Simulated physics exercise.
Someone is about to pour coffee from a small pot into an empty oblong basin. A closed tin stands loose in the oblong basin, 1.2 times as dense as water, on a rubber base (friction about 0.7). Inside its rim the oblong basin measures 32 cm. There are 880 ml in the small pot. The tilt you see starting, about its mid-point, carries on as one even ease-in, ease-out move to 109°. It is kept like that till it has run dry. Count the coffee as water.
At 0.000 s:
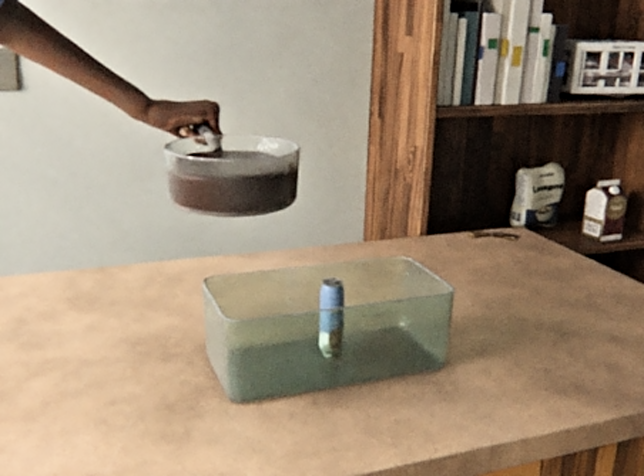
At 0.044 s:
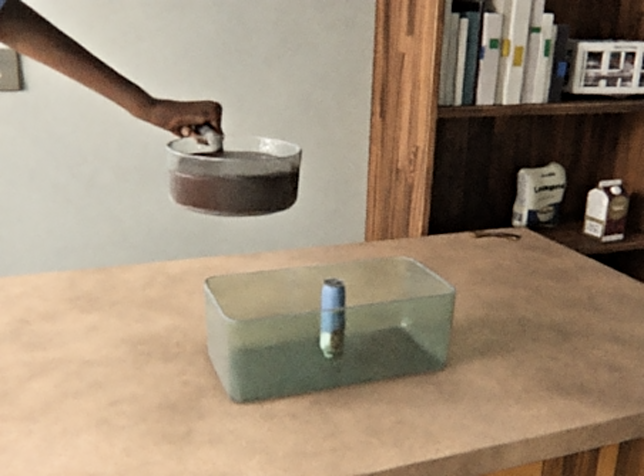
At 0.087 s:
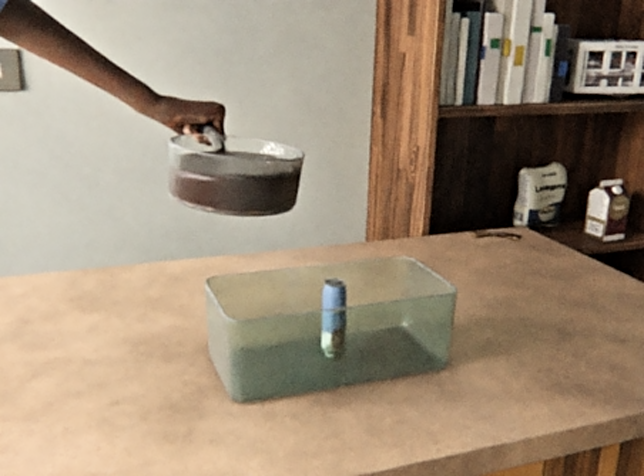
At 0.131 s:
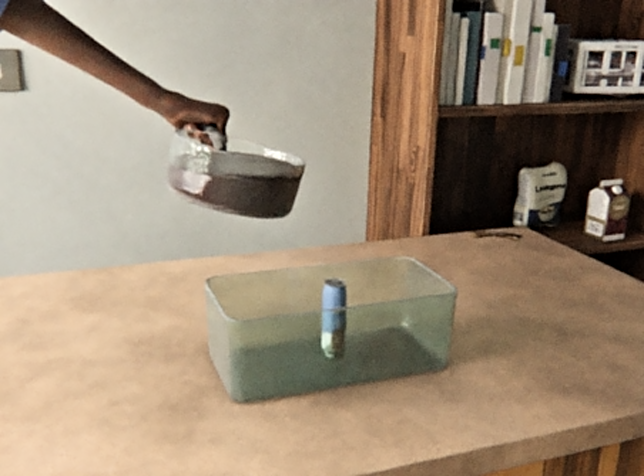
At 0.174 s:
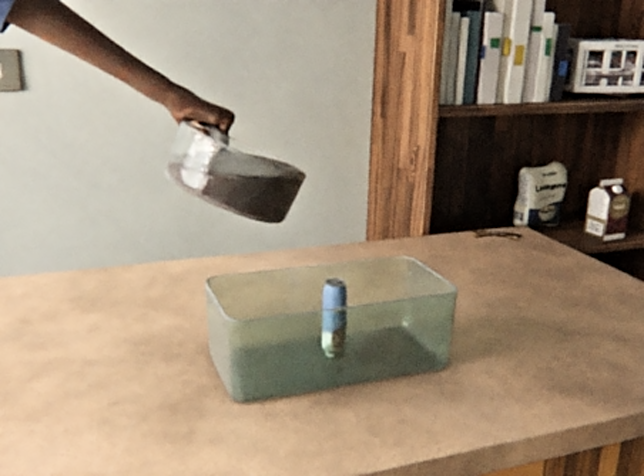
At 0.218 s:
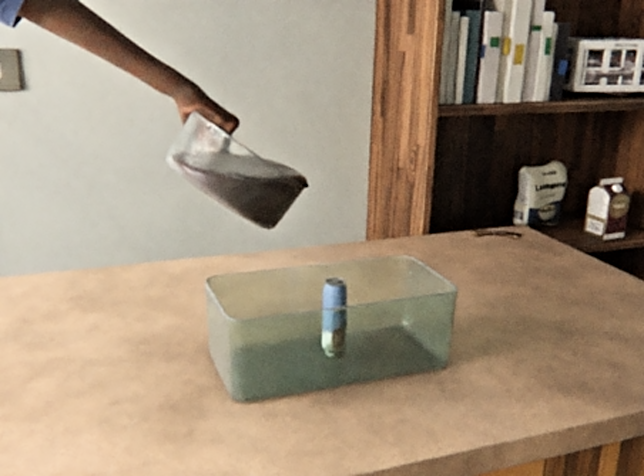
A hand tilting a clear pot of dark liquid rightward above an oblong basin with a blue-topped tin standing inside.
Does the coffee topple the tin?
The tin falls.
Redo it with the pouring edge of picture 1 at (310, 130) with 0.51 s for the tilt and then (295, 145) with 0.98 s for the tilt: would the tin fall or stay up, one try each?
First it stays up; then it remains upright.
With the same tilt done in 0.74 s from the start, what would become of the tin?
Then it keeps standing.
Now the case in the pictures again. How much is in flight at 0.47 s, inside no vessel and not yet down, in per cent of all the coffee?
Near 54 in a hundred.
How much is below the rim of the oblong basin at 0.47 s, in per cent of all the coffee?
Some 32 per cent.
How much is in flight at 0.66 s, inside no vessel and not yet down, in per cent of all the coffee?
Near 4 in a hundred.
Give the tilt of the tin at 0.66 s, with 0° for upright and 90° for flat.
It is at some 5°.
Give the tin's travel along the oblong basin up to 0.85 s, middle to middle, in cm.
Some 5 cm.
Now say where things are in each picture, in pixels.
It leans 0°; its right rim is at (295, 146); the coffee meets the walls at (168, 165) and (291, 159); the oblong basin's rim runs from (213, 300) to (431, 274); the tin's top is at (333, 286), in the first frame.
It leans 2°; its right rim is at (297, 148); the coffee meets the walls at (169, 165) and (293, 160), in the second frame.
It leans 6°; its right rim is at (299, 153); the coffee meets the walls at (172, 163) and (295, 162), in the third frame.
It leans 14°; its right rim is at (301, 162); the coffee meets the walls at (171, 161) and (296, 164), in the fourth frame.
It leans 24°; its right rim is at (301, 173); the coffee meets the walls at (172, 160) and (299, 167), in the fifth frame.
It leans 36°; its right rim is at (298, 186); the coffee meets the walls at (170, 155) and (289, 173); 4 per cent is over the edge, in the sixth frame.
Then, 0.47 s in, the tilt is 102° and 14 per cent is still to pour; the tin stands where it began.
Then, 0.66 s in, the tilt is 109° and 2 per cent is still to pour; the tin leans 7°.
Then, 0.85 s in, the tilt is 109° and 0 per cent is still to pour; the tin leans 35°.
Then, 1.06 s in, the tilt is 109° and 0 per cent is still to pour; the tin lies on its side.
Finally, the tin lies on its side.
